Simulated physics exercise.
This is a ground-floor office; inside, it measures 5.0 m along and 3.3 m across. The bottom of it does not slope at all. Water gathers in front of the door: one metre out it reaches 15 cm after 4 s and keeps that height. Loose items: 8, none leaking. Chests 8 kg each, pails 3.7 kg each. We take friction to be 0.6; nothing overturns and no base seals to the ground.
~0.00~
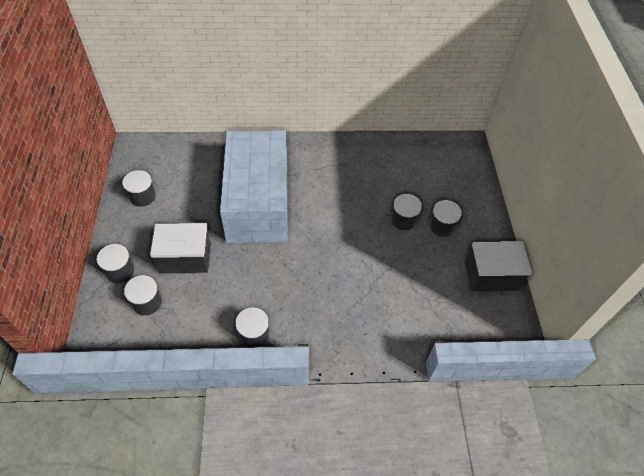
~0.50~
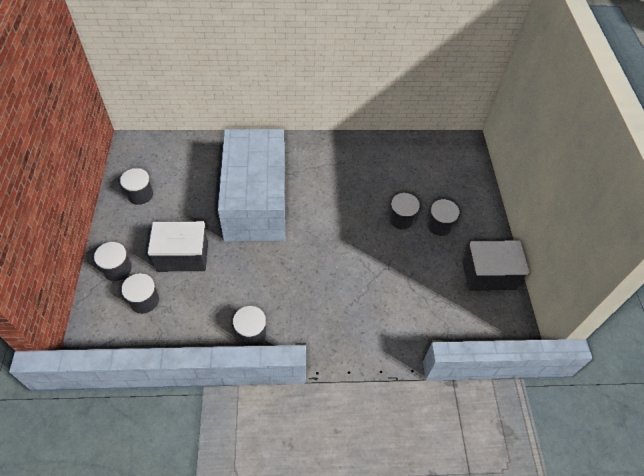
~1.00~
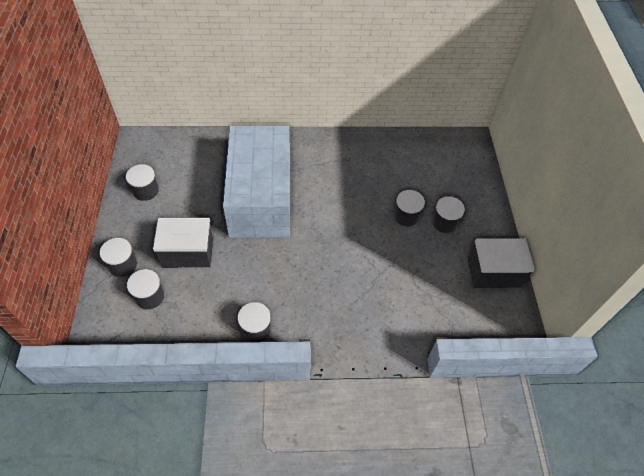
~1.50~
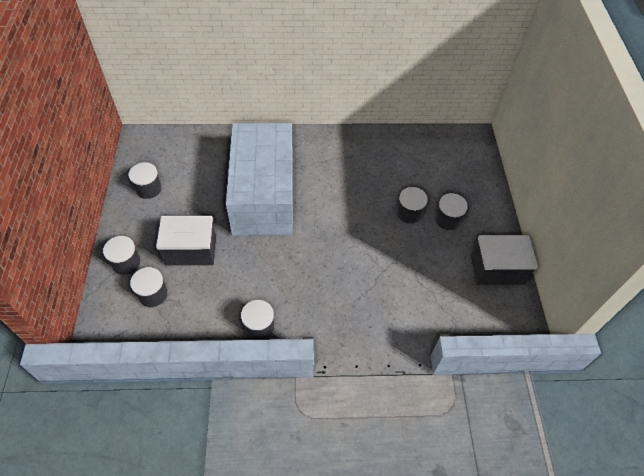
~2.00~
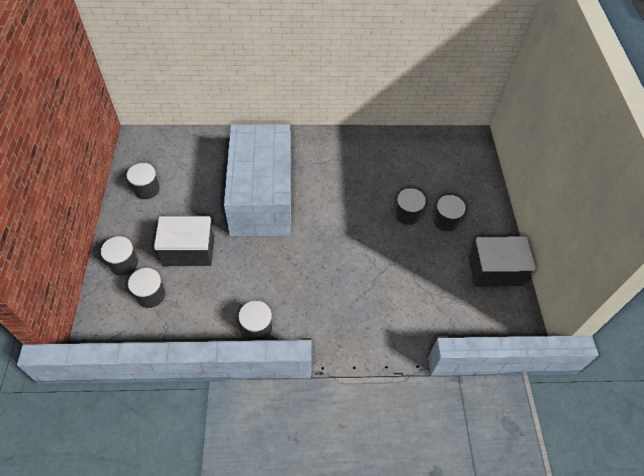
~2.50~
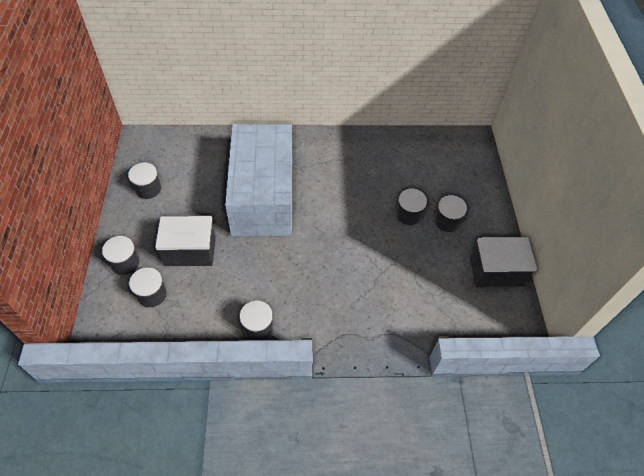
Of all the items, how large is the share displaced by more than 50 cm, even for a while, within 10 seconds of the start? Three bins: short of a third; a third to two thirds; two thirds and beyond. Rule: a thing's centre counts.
Bin: Short of a third.
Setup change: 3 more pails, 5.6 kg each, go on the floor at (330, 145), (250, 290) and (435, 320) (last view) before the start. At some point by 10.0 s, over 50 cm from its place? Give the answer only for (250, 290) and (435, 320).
In turn: Less, under.
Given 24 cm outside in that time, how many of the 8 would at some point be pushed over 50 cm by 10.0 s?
In that case the number is 5.
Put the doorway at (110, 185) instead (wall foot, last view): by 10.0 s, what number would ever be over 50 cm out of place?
3.
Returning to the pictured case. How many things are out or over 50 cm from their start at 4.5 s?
I count 0.
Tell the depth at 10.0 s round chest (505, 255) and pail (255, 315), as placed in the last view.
About 5 and 2 cm.
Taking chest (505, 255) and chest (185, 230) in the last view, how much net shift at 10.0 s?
Respectively 20 and 0 cm.
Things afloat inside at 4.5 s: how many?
Of them, 0.
After 3.5 s 0 of 8 are over 50 cm from their spots; 0 afloat.
After 4.5 s 0 of 8 are over 50 cm from their spots; 0 afloat.
After 7.0 s 1 of 8 are over 50 cm from their spots; 0 afloat.
After 10.0 s 2 of 8 are over 50 cm from their spots, and 2 have been at some point; 3 afloat.
